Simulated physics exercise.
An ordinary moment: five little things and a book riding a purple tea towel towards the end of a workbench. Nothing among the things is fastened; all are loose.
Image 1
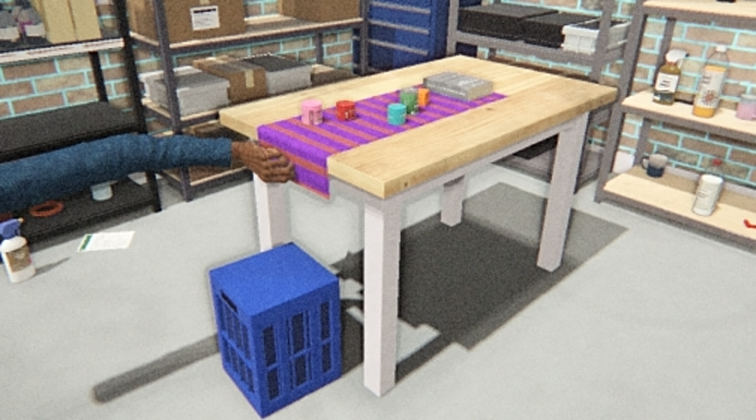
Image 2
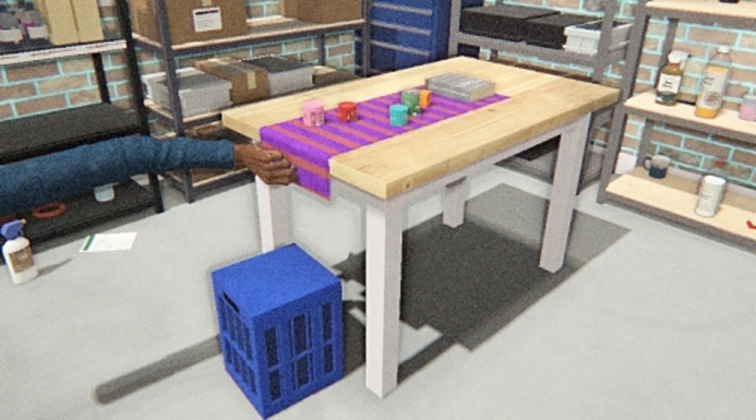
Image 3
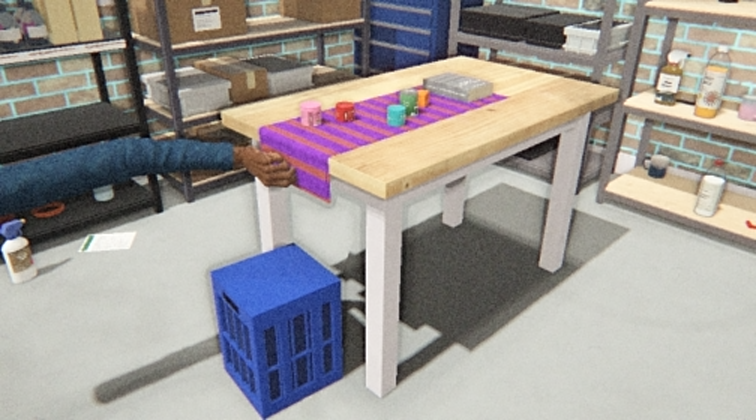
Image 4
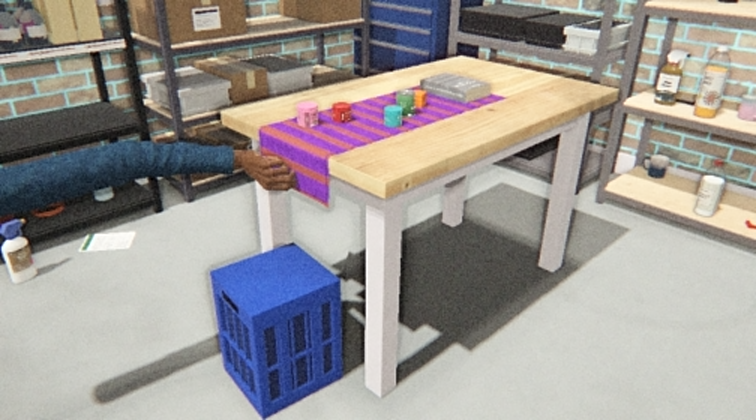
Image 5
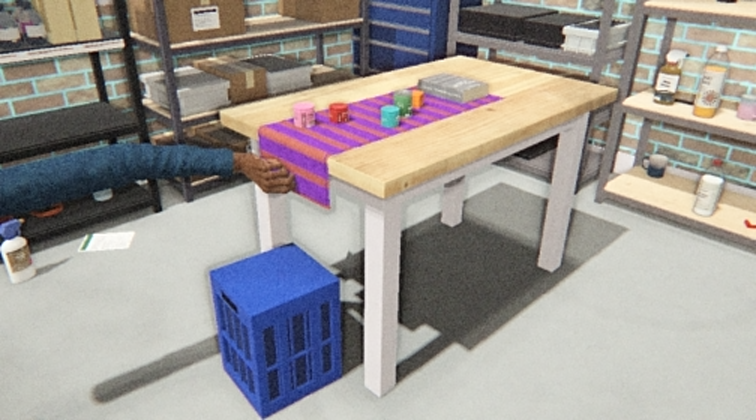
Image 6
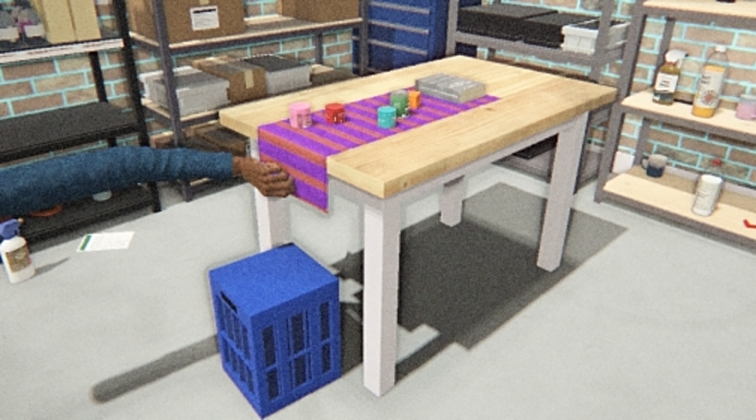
We see a hand in a blue sleeve slowly pull a purple striped cloth a little way over the near left edge of a wooden workbench, the small colourful pots and flat grey object on it shifting slightly left with it.
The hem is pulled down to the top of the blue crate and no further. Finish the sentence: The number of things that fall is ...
The number of things that fall is two.
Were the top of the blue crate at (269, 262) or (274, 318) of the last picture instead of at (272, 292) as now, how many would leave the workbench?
First case 1, second case 3.
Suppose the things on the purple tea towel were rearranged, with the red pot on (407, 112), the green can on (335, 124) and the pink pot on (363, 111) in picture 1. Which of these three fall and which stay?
Of these three, the red pot rides it out, the green can takes a tumble, the pink pot rides it out.
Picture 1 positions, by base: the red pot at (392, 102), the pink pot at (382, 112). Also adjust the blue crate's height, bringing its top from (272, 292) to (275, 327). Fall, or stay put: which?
The red pot stays aboard, and the pink pot does not stay aboard.
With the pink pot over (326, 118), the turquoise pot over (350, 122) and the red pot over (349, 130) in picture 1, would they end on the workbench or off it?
Pink pot: Off. Turquoise pot: Off. Red pot: Off.
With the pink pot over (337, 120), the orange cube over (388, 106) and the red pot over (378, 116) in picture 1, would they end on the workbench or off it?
The pink pot ends up off; the orange cube stays put; the red pot stays put.
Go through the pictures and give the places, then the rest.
In the first picture, hem (329, 200); pink pot (311, 103); red pot (346, 103); turquoise pot (397, 106); green can (410, 90); orange cube (421, 91); top of the crate (272, 292).
In the second picture, hem (330, 202); pink pot (313, 104).
In the third picture, hem (330, 204); red pot (345, 104).
In the fourth picture, hem (328, 208); turquoise pot (393, 108); top of the crate (273, 292).
In the fifth picture, hem (330, 210); green can (404, 92).
In the sixth picture, hem (328, 214); pink pot (300, 106); red pot (335, 106); turquoise pot (387, 109); green can (400, 92); orange cube (412, 93).
A little later, hem near (294, 236); pink pot gone.
Next, hem on the crate; pink pot and red pot gone.
When it is over, hem on the crate; pink pot and red pot gone. Over the edge go two.
